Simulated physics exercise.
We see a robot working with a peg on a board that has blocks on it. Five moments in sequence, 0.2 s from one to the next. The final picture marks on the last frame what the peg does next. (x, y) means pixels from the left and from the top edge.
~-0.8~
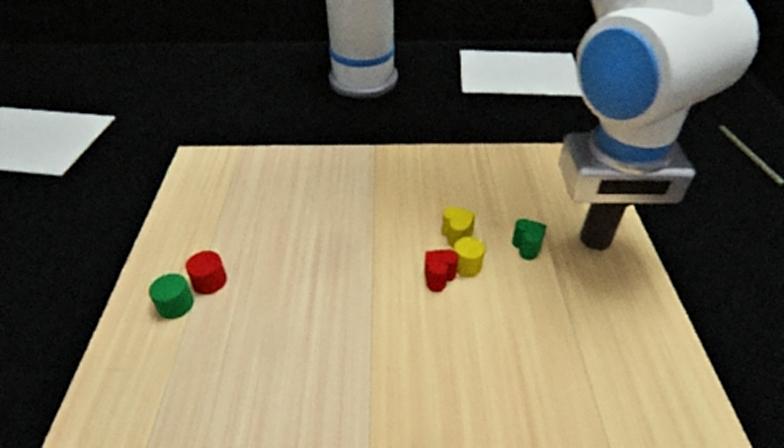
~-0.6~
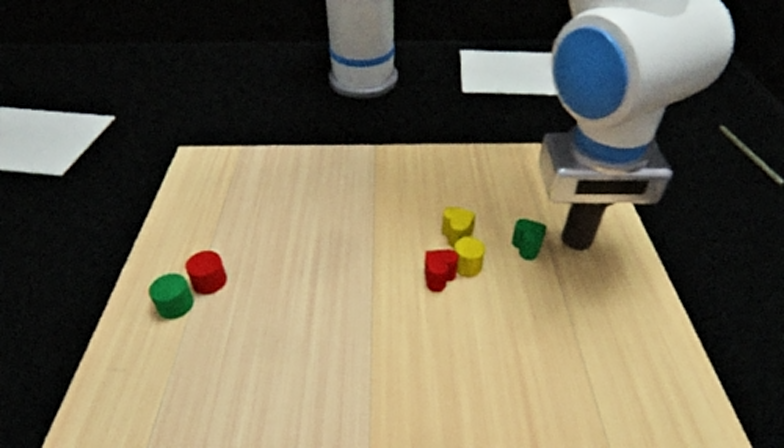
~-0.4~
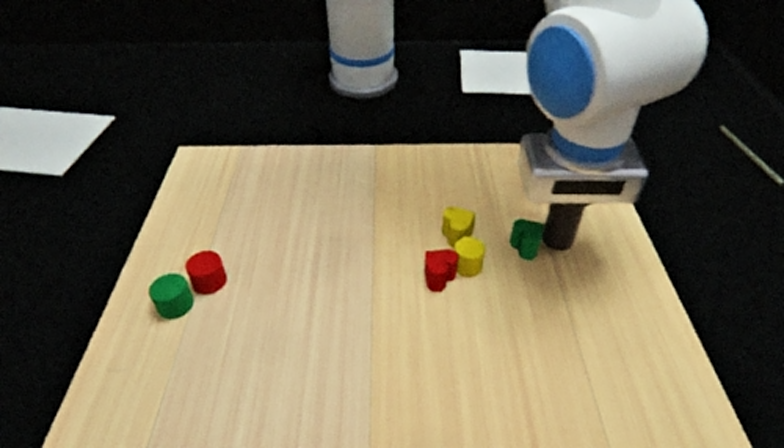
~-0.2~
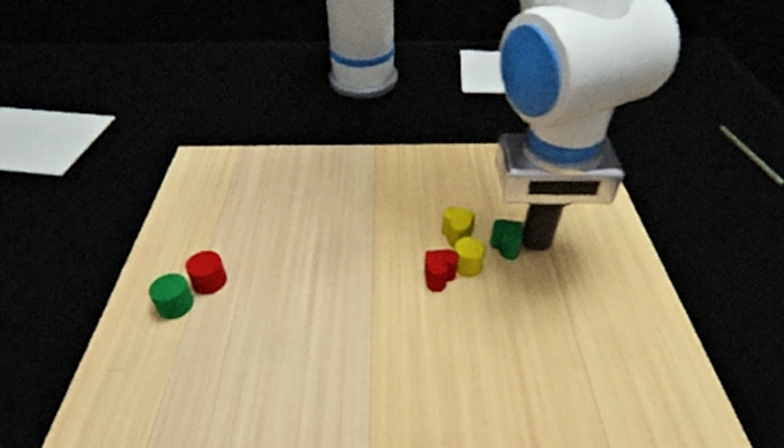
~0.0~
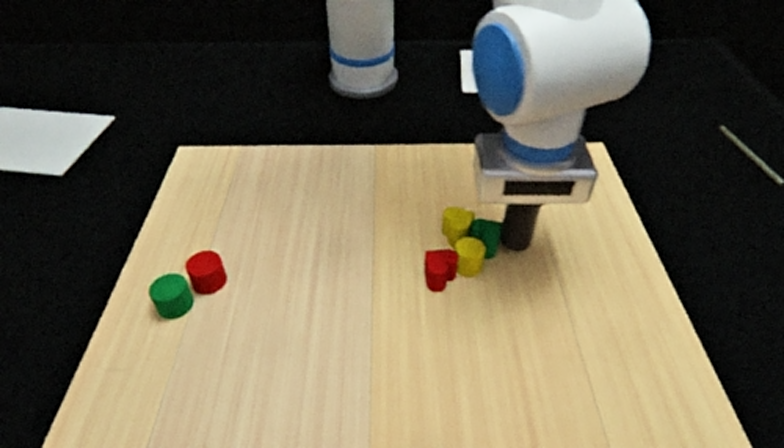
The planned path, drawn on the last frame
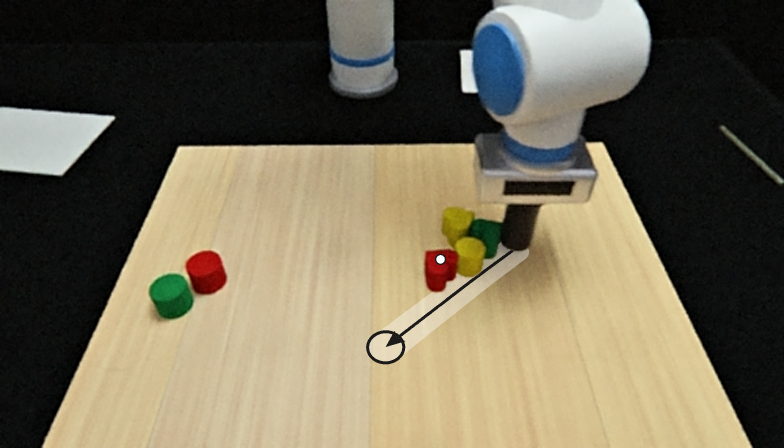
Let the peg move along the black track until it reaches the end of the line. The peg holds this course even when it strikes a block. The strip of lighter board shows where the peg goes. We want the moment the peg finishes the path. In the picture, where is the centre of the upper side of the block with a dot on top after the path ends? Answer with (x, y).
The answer is (418, 263).
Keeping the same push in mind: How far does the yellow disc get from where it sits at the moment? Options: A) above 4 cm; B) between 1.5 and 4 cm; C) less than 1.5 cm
I'll go with B - between 1.5 and 4 cm.
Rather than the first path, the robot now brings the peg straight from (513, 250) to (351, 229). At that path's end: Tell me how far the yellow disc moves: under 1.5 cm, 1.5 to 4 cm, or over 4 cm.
If I had to pick, the yellow disc travels less than 1.5 cm here.
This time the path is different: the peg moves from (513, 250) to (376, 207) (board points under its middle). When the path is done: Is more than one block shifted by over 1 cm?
My answer is yes.
The drawn path runs in a line from (513, 250) to (386, 347); the dot is on the red heart block.
On the path given first. One third of the way, peg (475, 270); red heart block (421, 264), turned 40° anticlockwise; yellow heart block (452, 214); yellow disc (446, 250); green heart block (478, 227), turned 20° clockwise.
Two thirds of the way, peg (433, 301); red heart block (418, 263), turned 55° anticlockwise; yellow heart block (452, 214); yellow disc (442, 251); green heart block (478, 227), turned 20° clockwise.
At the end, peg (385, 337); red heart block (418, 263), turned 55° anticlockwise; yellow heart block (452, 214); yellow disc (442, 251); green heart block (478, 227), turned 20° clockwise.
